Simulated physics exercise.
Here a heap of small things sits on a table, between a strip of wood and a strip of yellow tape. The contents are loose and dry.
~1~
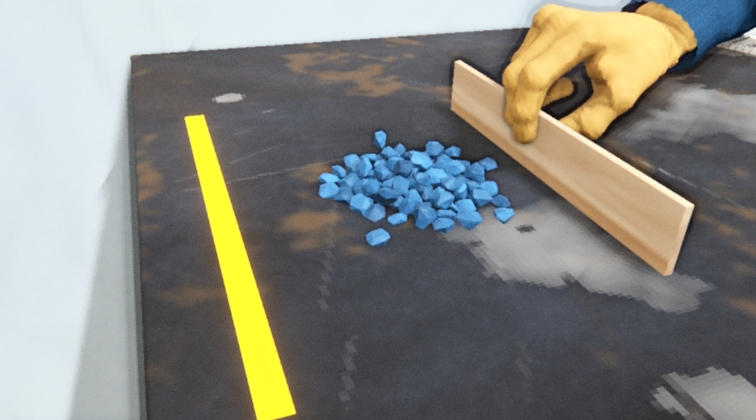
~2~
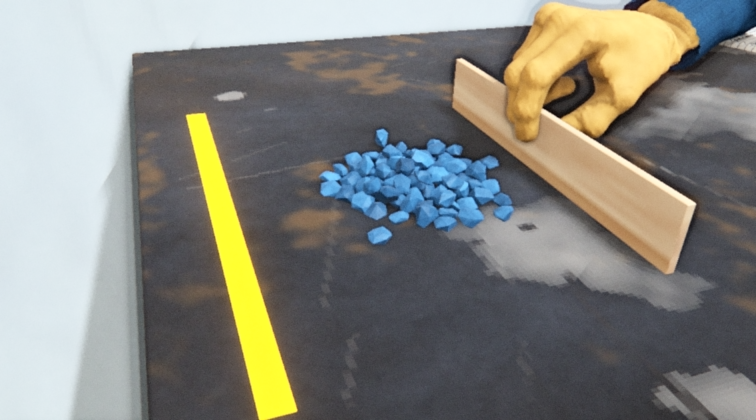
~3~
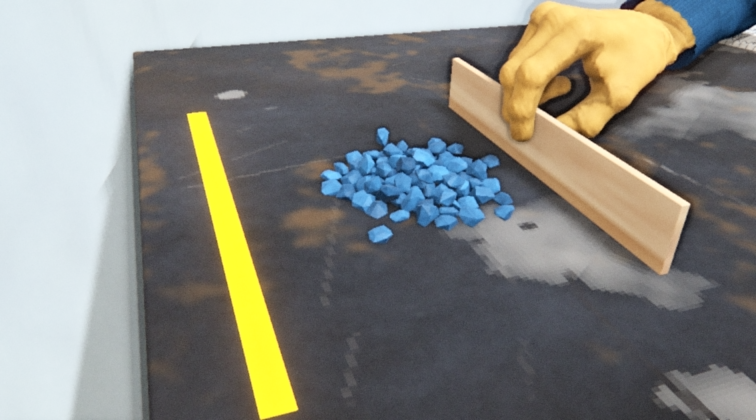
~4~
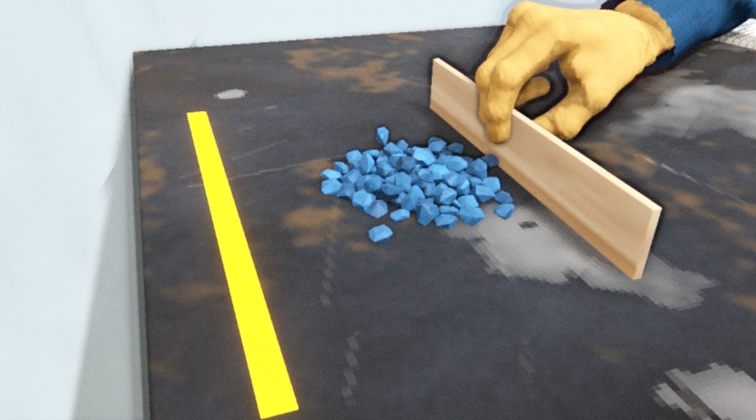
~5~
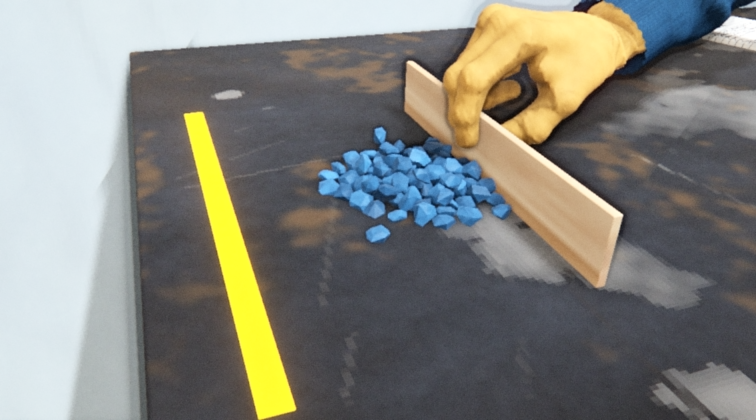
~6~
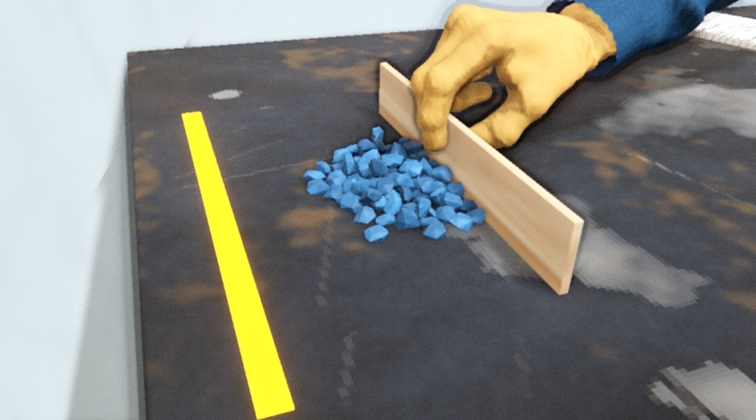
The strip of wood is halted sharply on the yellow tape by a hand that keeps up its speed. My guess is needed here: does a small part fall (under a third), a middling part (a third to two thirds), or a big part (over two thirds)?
I would guess a middling part, a third to two thirds.
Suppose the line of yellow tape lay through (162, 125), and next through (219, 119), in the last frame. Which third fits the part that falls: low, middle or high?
For the first place it's over two thirds, and for the second it's under a third.
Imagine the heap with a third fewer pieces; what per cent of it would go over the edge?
It comes to 30 per cent or so.
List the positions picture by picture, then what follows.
In the first picture, strip of wood (655, 222), at rest; yellow tape (196, 125), about a palm's width from the edge; edge at (138, 234); the heap (420, 188), aquarium stones.
In the second picture, strip of wood (657, 221), at rest.
In the third picture, strip of wood (651, 221); the heap (423, 185).
In the fourth picture, strip of wood (624, 225).
In the fifth picture, strip of wood (587, 232); the heap (420, 185), about a tenth pushed along.
In the sixth picture, strip of wood (550, 238); yellow tape (193, 121); edge at (135, 231); the heap (400, 186), the larger part pushed along.
Just after the last frame, strip of wood still moving, near (330, 137); heap all on the table, its front near (210, 189).
A moment on, strip of wood stopped at the yellow tape; heap roughly a third over the edge.
Further on, strip of wood stopped at the yellow tape; heap roughly half over the edge.
When it is over, strip of wood stopped at the yellow tape; heap roughly half over the edge.
